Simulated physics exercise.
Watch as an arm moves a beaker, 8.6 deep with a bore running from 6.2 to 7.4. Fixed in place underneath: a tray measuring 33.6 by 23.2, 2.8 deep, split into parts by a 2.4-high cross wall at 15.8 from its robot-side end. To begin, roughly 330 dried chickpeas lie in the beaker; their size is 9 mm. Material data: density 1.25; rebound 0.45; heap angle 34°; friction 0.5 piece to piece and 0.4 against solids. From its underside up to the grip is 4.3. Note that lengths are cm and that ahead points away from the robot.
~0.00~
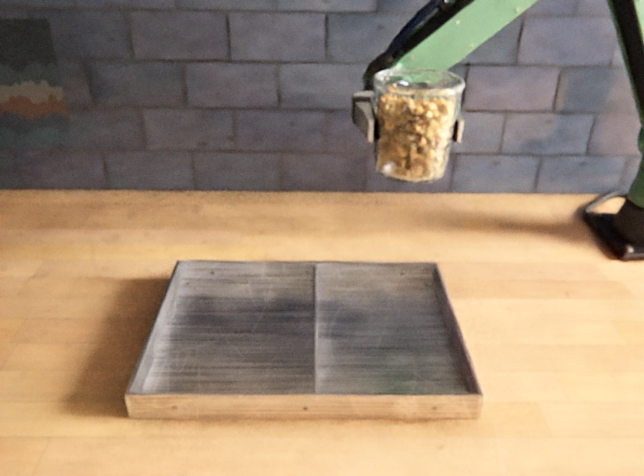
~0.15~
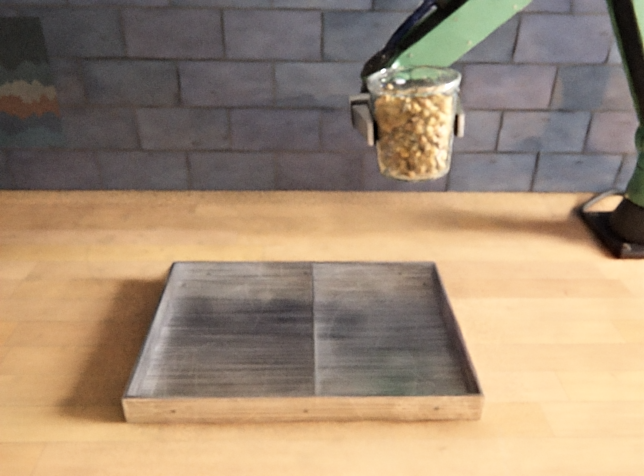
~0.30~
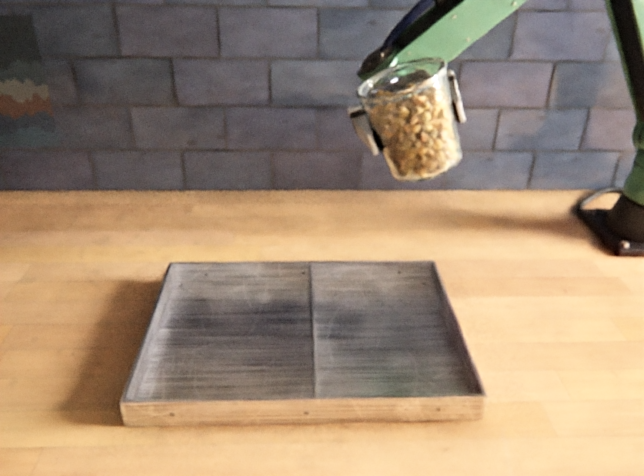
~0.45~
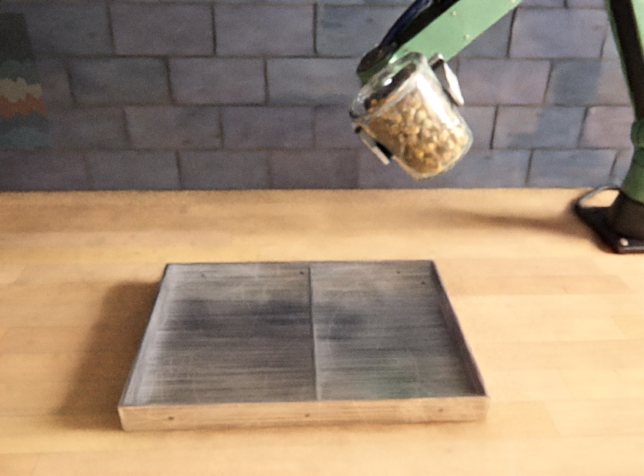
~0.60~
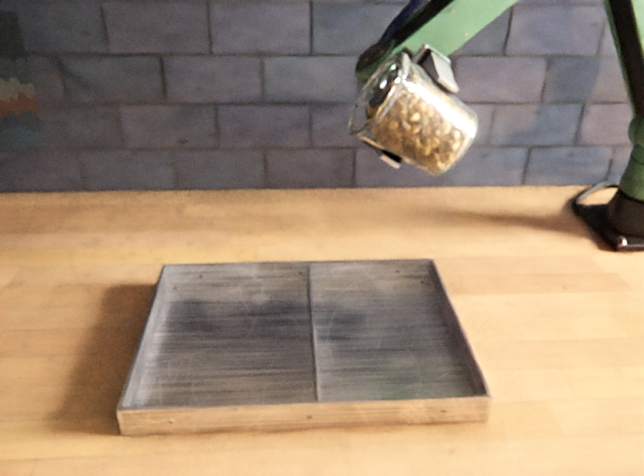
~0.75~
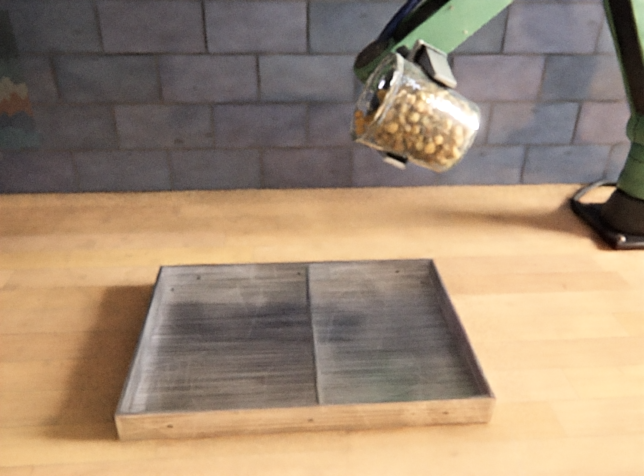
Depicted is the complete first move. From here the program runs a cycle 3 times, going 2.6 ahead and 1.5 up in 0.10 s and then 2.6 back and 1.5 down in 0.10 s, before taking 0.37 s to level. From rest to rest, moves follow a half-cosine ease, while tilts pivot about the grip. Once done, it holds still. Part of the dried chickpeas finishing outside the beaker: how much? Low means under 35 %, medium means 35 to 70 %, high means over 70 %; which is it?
It is medium.
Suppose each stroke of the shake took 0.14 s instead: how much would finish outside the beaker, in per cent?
That would give around 30 per cent.
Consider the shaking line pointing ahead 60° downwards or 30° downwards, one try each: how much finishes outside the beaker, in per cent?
Roughly 10 per cent, then 20 per cent.
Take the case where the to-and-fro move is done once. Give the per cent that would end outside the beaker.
I'd expect close to 30 per cent then.
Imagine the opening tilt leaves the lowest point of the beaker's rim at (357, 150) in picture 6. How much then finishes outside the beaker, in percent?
The share is around 80 %.
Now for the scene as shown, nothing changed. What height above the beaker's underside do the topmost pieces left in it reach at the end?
I'd say near 5.5 cm from the bottom.
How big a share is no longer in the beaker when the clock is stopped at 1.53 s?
Share out so far: Near 50 %.
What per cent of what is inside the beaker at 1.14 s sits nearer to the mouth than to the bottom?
I'd guess about 70 percent of it.
After 1.14 s, tilted 64° forward, highest piece 27 above the table; 219 in the beaker, 72 in the far-side part, 6 in the robot-side part, 36 in flight or on a rim.
After 1.53 s, tilted 34° forward, highest piece 28 above the table; 159 in the beaker, 138 in the far-side part, 31 in the robot-side part, 1 on the table or floor, 4 in flight or on a rim.
After 1.92 s, level, highest piece 27 above the table; 159 in the beaker, 141 in the far-side part, 31 in the robot-side part, 2 on the table or floor.
After 2.97 s, level, highest piece 27 above the table; 159 in the beaker, 141 in the far-side part, 31 in the robot-side part, 2 on the table or floor.
At rest, 159 in the beaker, 141 in the far-side part, 31 in the robot-side part, 2 on the table or floor. That is 52 % outside the beaker.
